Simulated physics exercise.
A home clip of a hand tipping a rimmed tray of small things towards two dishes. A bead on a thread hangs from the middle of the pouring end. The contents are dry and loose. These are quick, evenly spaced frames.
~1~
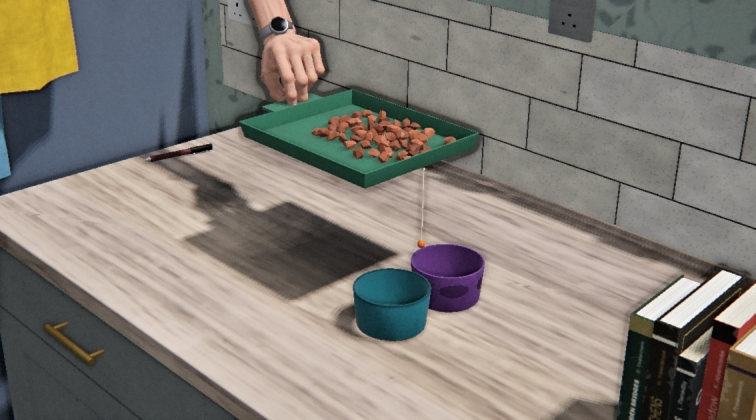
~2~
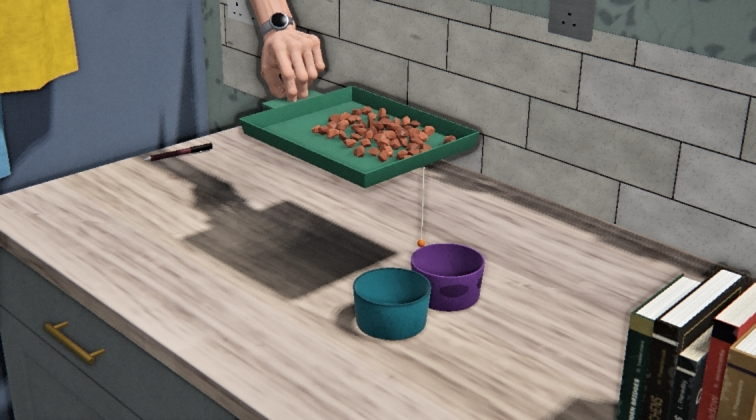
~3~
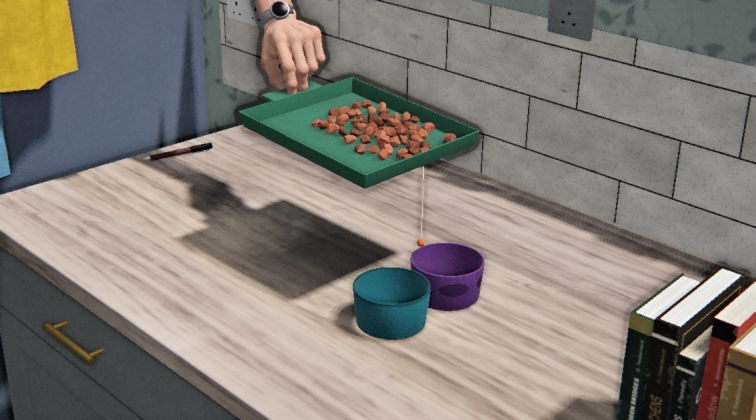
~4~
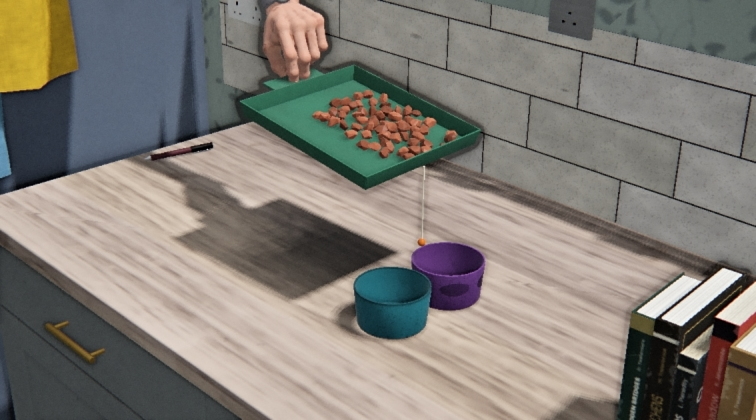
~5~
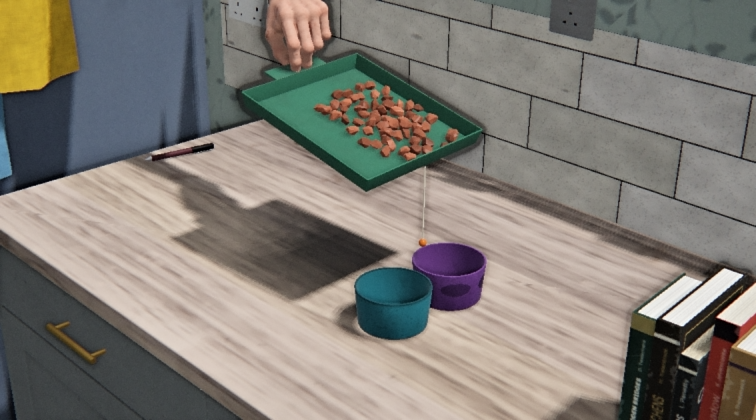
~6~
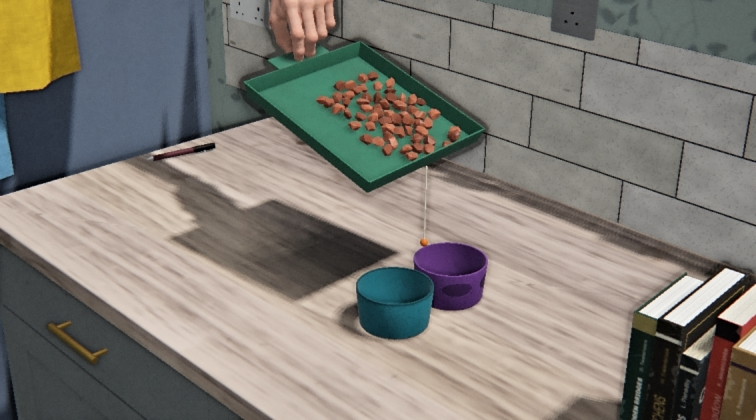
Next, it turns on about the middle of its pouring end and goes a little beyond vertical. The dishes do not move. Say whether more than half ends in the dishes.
They take over half between them.
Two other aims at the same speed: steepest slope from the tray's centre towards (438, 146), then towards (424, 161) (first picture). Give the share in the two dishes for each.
First some 10, then 40 per cent.
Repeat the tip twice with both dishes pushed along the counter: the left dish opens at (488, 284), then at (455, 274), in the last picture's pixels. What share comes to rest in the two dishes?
Near 10 % and 50 %.
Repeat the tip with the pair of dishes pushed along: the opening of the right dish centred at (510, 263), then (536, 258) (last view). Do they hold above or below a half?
In turn: Less than half; the smaller part.
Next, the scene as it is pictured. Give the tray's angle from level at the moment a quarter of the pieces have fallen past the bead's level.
At some 105 degrees.
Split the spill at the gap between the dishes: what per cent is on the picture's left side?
Close to 20 per cent.
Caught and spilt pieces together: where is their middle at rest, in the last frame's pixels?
At about (415, 314).
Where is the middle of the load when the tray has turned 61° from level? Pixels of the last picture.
Roughly at (415, 149).
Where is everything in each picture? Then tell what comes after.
The first picture shows corners of the pouring end near (365, 172) and (474, 133), level; middle of the load near (383, 136), bits of crushed brick; left dish near (419, 316); right dish near (474, 288); bead on its thread near (421, 244).
The second picture shows corners of the pouring end near (365, 172) and (474, 132), level; middle of the load near (383, 134).
The third picture shows corners of the pouring end near (365, 172) and (474, 131), tipped barely, lowest at the left corner; middle of the load near (383, 130).
The fourth picture shows corners of the pouring end near (367, 174) and (476, 129), tipped a little, lowest at the left corner; middle of the load near (384, 124).
The fifth picture shows corners of the pouring end near (368, 177) and (478, 129), tipped a little, lowest at the left corner; middle of the load near (386, 119).
The sixth picture shows corners of the pouring end near (370, 179) and (480, 128), tipped clearly, lowest at the left corner; middle of the load near (389, 114); left dish near (422, 315); right dish near (477, 287).
Shortly afterwards, tray tipped steeply; all but a few on the tray; only a few in the air.
Next, tray tipped right over; near two thirds on the tray; a little in the left dish; only a few in the right dish; a little outside both; near a quarter in the air.
Some moments later, tray tipped past a quarter turn; near half in the left dish; near a quarter in the right dish; near a quarter outside both.
In the end, tray tipped past a quarter turn; near half in the left dish; near a quarter in the right dish; near a quarter outside both.
